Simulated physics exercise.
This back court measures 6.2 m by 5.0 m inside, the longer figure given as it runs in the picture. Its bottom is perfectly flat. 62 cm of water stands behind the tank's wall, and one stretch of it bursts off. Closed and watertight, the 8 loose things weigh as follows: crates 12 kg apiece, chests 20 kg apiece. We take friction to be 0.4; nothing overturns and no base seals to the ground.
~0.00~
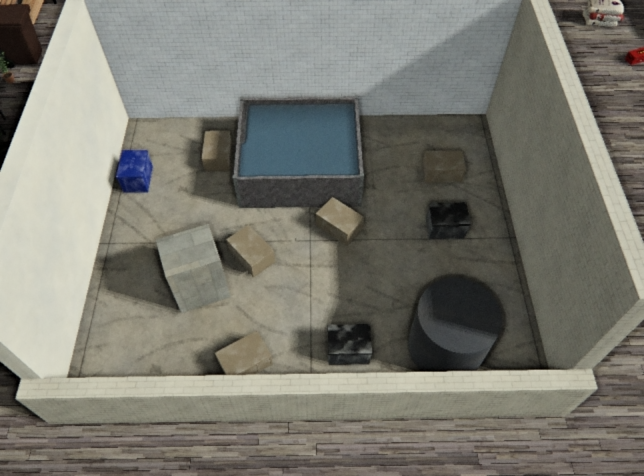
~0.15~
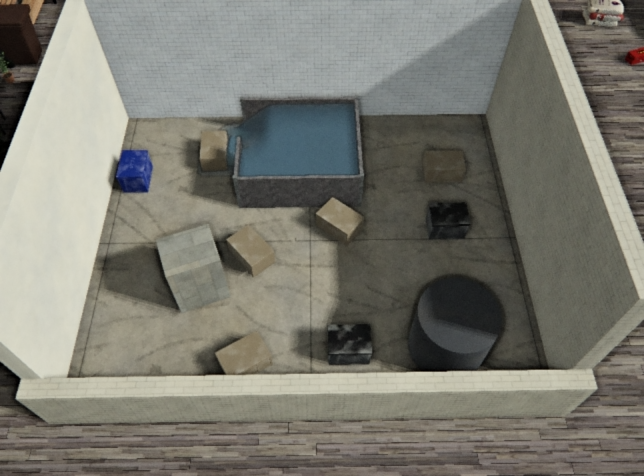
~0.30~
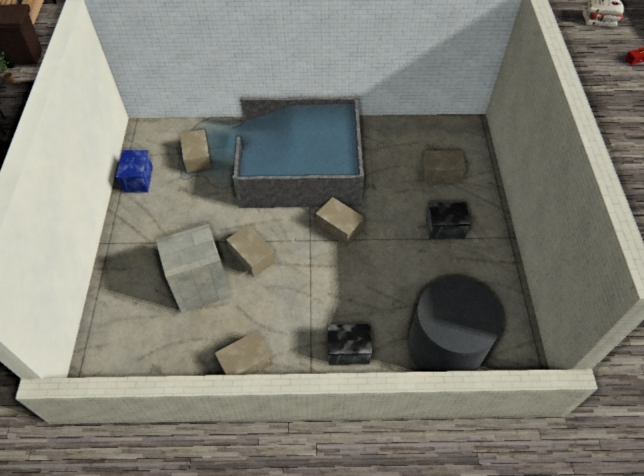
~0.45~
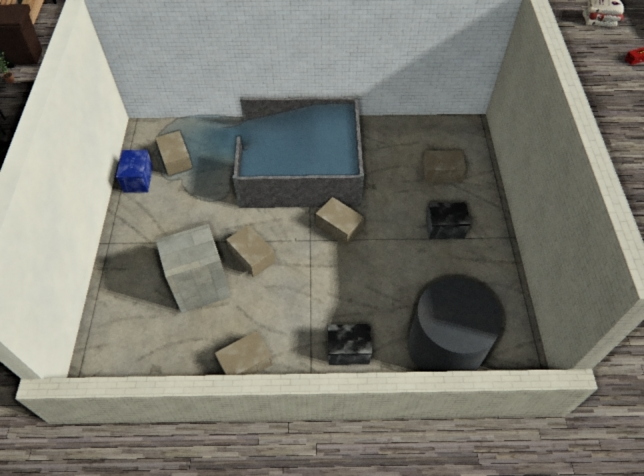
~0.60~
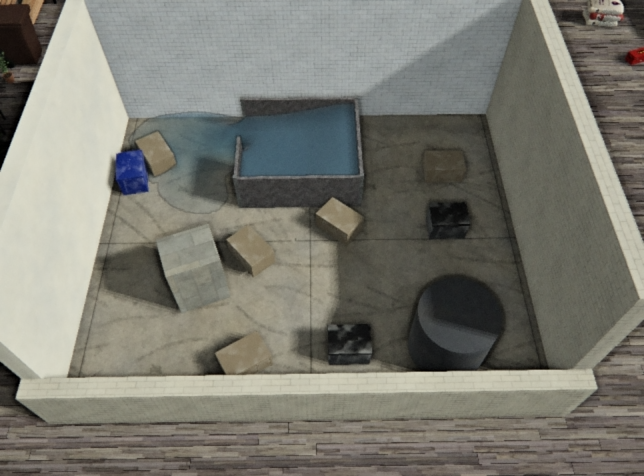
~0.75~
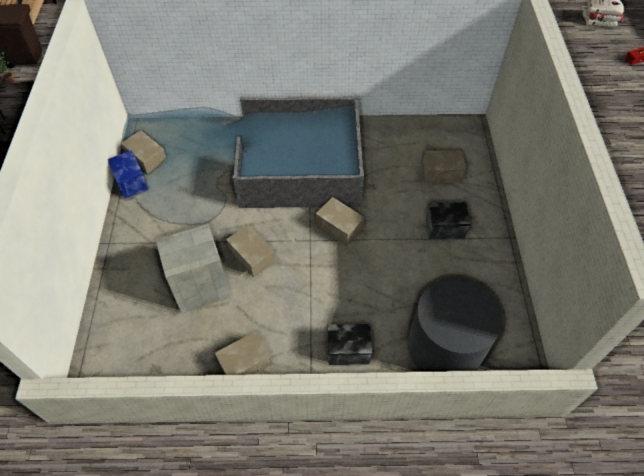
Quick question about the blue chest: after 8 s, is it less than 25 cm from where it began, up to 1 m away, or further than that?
Further than 1 m.
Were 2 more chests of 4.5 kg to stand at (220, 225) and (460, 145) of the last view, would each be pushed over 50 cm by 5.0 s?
Beyond the mark, below the mark.
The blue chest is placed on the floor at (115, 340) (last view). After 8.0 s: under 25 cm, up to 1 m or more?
In the end it is hauled off.
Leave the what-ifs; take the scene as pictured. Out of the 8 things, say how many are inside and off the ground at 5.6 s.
At that time the total is 0.
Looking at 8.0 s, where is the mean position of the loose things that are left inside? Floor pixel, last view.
They average out to somewhere around (423, 235).
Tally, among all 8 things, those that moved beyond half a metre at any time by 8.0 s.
That comes to 6.
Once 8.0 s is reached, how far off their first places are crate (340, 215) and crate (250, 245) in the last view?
In that order: 140 cm, 250 cm.
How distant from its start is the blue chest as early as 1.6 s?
Close to 60 cm.
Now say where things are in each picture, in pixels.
The first picture shows the blue chest at (132, 163) rests on the ground; water covers 3.0 m2; 0 of 8 have shifted.
The second picture shows the blue chest at (132, 163), on the bottom; water covers 3.4 m2; 0 of 8 have shifted.
The third picture shows the blue chest at (132, 163), on the bottom; water covers 4.0 m2; 1 of 8 have shifted.
The fourth picture shows the blue chest at (132, 163), on the bottom; 4.9 m2 under water; 1 of 8 have shifted.
The fifth picture shows the blue chest at (129, 164), on the bottom, 5 cm from its start; 5.8 m2 under water; 1 of 8 have shifted.
The sixth picture shows the blue chest at (125, 166) rests on the ground, 12 cm from its start; 6.4 m2 under water; 2 of 8 have shifted.
After 1.6 s the blue chest is near (113, 191), 0.6 m from its start, aground; 1 afloat.
After 3.6 s the blue chest is near (166, 360), 3.4 m from its start, afloat; 2 afloat.
After 5.6 s the blue chest is near (326, 299), 3.8 m from its start, aground; 0 afloat.
After 8.0 s the blue chest is near (397, 248), 4.3 m from its start, afloat; 3 afloat.
